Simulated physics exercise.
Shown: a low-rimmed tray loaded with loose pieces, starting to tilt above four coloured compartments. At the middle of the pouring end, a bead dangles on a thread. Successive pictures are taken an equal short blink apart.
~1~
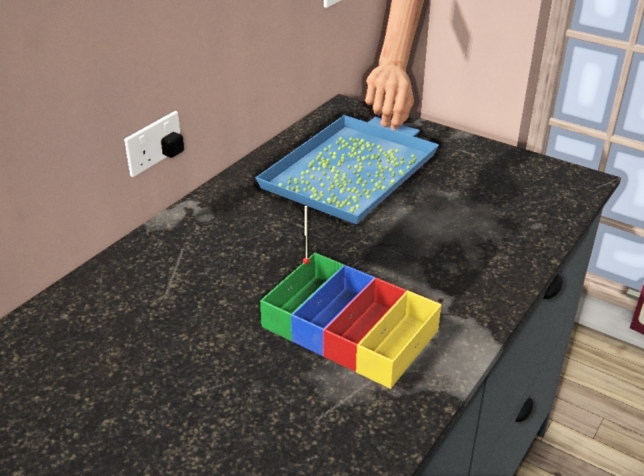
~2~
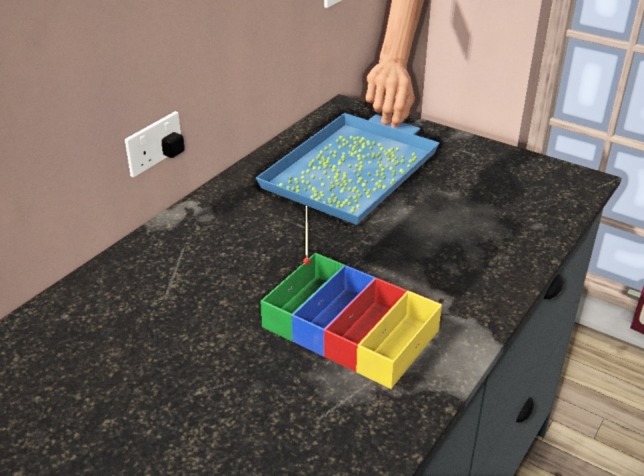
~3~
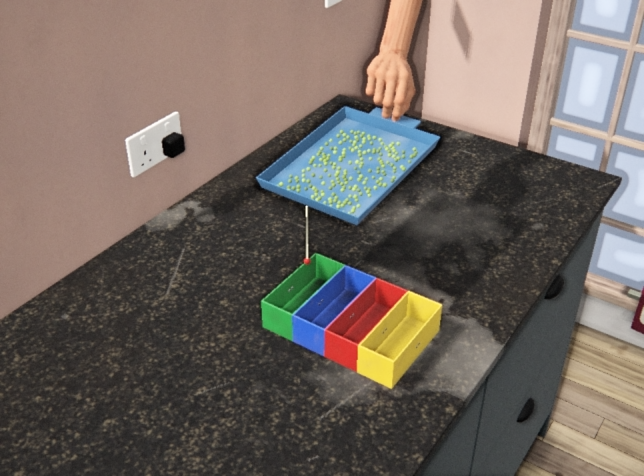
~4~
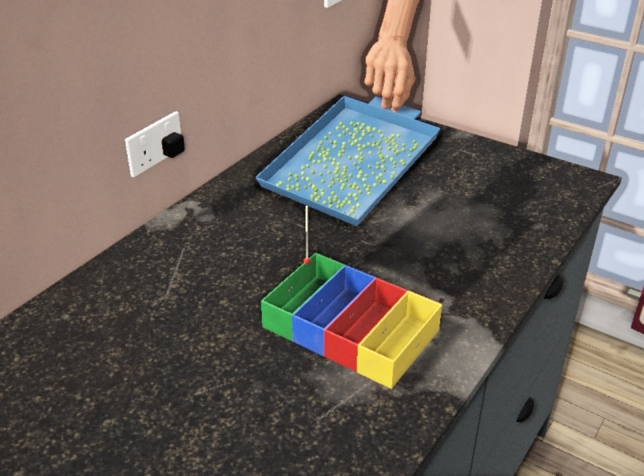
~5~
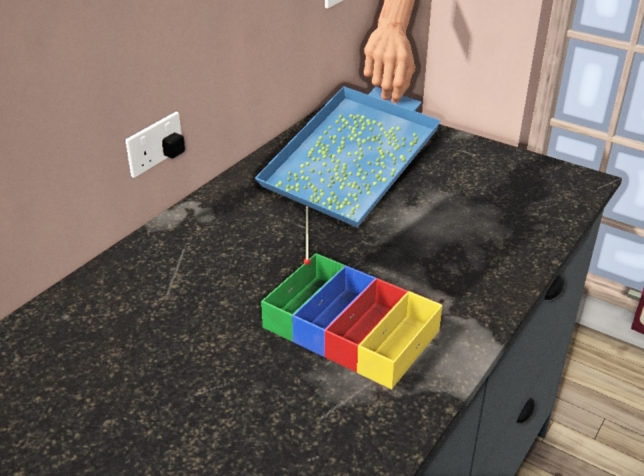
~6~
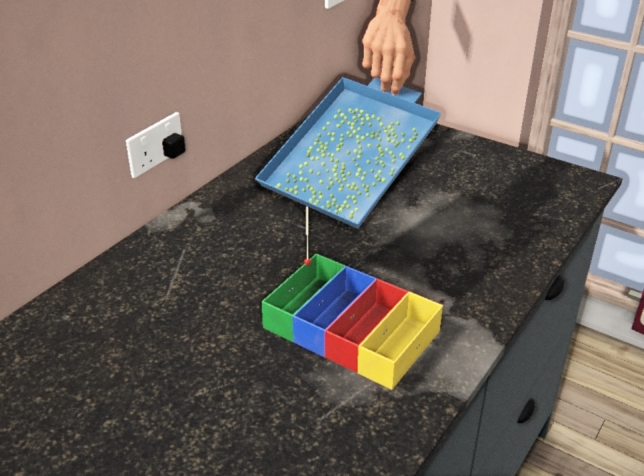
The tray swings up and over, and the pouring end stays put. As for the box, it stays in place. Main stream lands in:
Blue.
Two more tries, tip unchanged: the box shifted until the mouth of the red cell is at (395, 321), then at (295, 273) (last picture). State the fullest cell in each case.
That green cell, and then the yellow one.
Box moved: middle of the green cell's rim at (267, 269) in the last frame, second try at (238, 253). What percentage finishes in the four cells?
About 100% and about 60%.
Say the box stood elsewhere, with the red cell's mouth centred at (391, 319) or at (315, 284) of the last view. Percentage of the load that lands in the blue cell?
40 %, 0 %.
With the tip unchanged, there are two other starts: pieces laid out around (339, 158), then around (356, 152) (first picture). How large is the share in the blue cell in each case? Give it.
It would be 60 in a hundred, and then 70 in a hundred.
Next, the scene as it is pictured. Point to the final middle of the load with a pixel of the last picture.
Around (325, 324).
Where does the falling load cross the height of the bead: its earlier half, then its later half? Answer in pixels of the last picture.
The early half goes through (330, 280), the late half through (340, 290).
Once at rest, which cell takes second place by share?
That would be the green one.
Just after the last frame, tray tipped steeply; almost all on the tray; just a few in the red cell; just a few in the blue cell; about a tenth falling or outside the box.
A moment on, tray tipped past a quarter turn; about a tenth on the tray; roughly a third in the blue cell; about a tenth in the green cell; just a few in the red cell; just a few in the yellow cell; roughly a third falling or outside the box.
Further on, tray tipped past a quarter turn; roughly two thirds in the blue cell; roughly a quarter in the green cell; about a tenth in the red cell; just a few in the yellow cell; just a few falling or outside the box.
When it is over, tray tipped past a quarter turn; roughly two thirds in the blue cell; roughly a quarter in the green cell; about a tenth in the red cell; just a few in the yellow cell; just a few outside the box.
